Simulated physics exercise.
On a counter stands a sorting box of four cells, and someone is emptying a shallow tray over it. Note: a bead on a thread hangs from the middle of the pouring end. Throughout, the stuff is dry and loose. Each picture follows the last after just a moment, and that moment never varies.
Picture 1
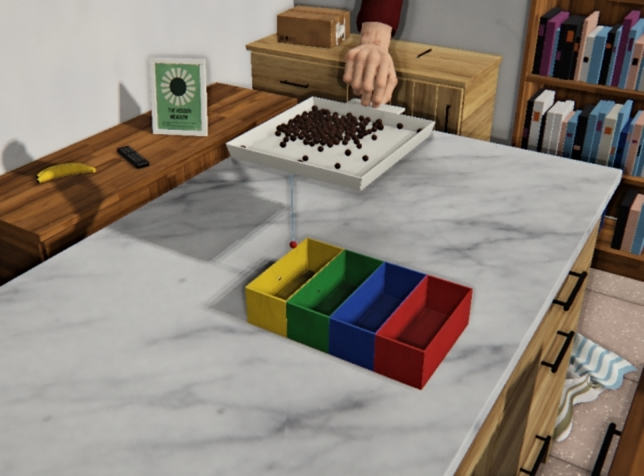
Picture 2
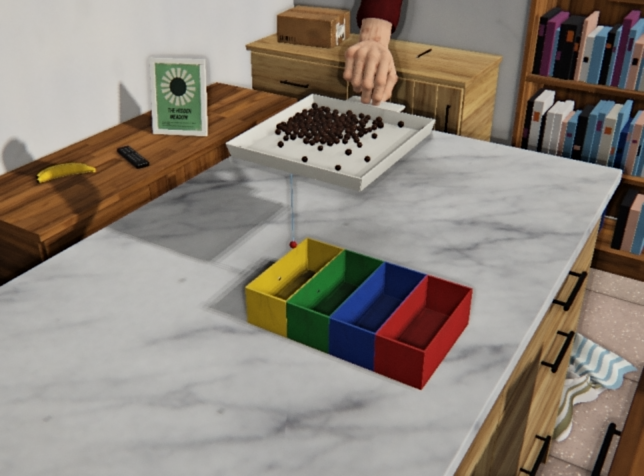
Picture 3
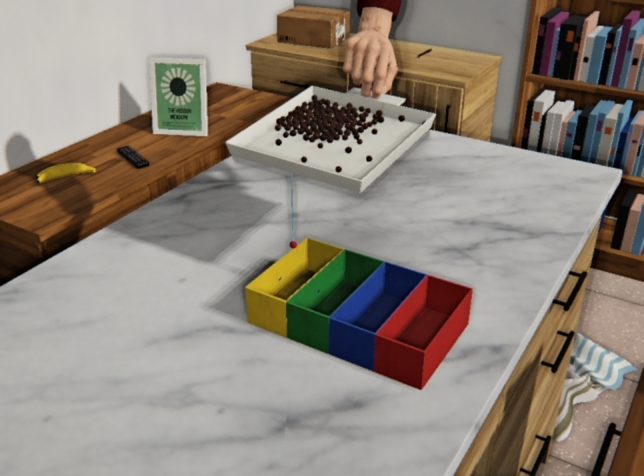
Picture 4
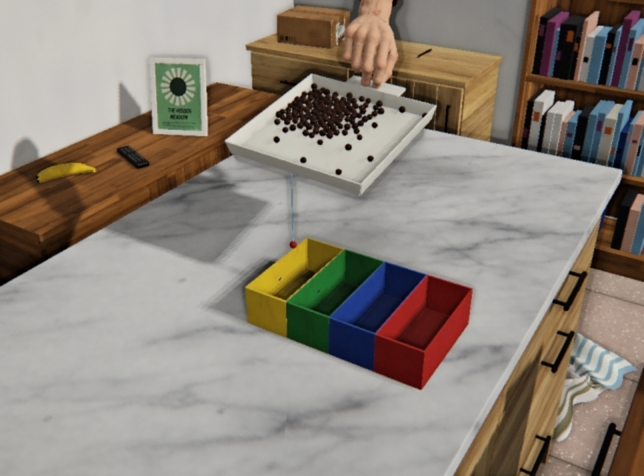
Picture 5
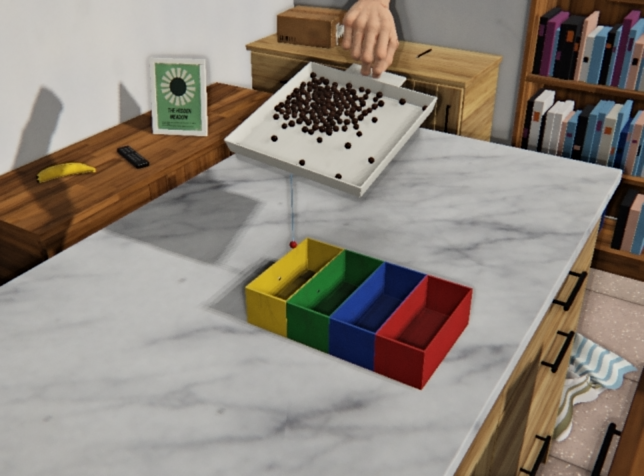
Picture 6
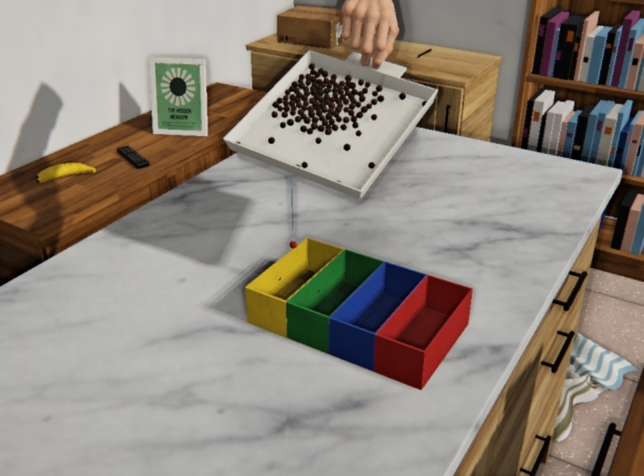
We see a hand holding a shallow white tray of small dark brown balls above a counter with a yellow, green, blue and red box; it gradually raises the far end, tilting the tray, and the balls shift slightly.
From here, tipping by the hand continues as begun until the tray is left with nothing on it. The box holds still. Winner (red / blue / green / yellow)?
Green.
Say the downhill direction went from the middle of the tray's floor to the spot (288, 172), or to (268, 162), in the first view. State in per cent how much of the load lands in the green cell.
The first gives 0 %, the second 0 %.
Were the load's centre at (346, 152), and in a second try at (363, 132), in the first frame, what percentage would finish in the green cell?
First case: Some 80 %; second case: Some 70 %.
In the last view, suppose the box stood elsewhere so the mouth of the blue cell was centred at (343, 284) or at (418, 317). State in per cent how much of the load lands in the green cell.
The first try gives 10 per cent, the second 20 per cent.
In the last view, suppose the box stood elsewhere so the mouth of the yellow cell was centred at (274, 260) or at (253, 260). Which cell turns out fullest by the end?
The first time it is the blue cell, and the second time it is the cell in blue.
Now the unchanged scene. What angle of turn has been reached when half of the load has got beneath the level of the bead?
Approx. 90° from level.
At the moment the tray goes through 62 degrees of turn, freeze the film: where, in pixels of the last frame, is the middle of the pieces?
(340, 195).
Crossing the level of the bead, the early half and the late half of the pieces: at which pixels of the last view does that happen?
Starting near (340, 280), moving on to near (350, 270).
Soon after the last picture, tray tipped steeply; about two thirds on the tray; a small part in the green cell; a stray few in the blue cell; a stray few in the yellow cell; about a quarter falling or outside the box.
A little later, tray tipped right over; about a quarter on the tray; about a third in the green cell; a small part in the blue cell; a small part in the yellow cell; a stray few in the red cell; about a quarter falling or outside the box.
Later still, tray tipped past a quarter turn; about two thirds in the green cell; a small part in the blue cell; a small part in the yellow cell; a stray few in the red cell; a small part falling or outside the box.
By the end, tray tipped past a quarter turn; about two thirds in the green cell; a small part in the blue cell; a small part in the yellow cell; a stray few in the red cell; a small part outside the box.
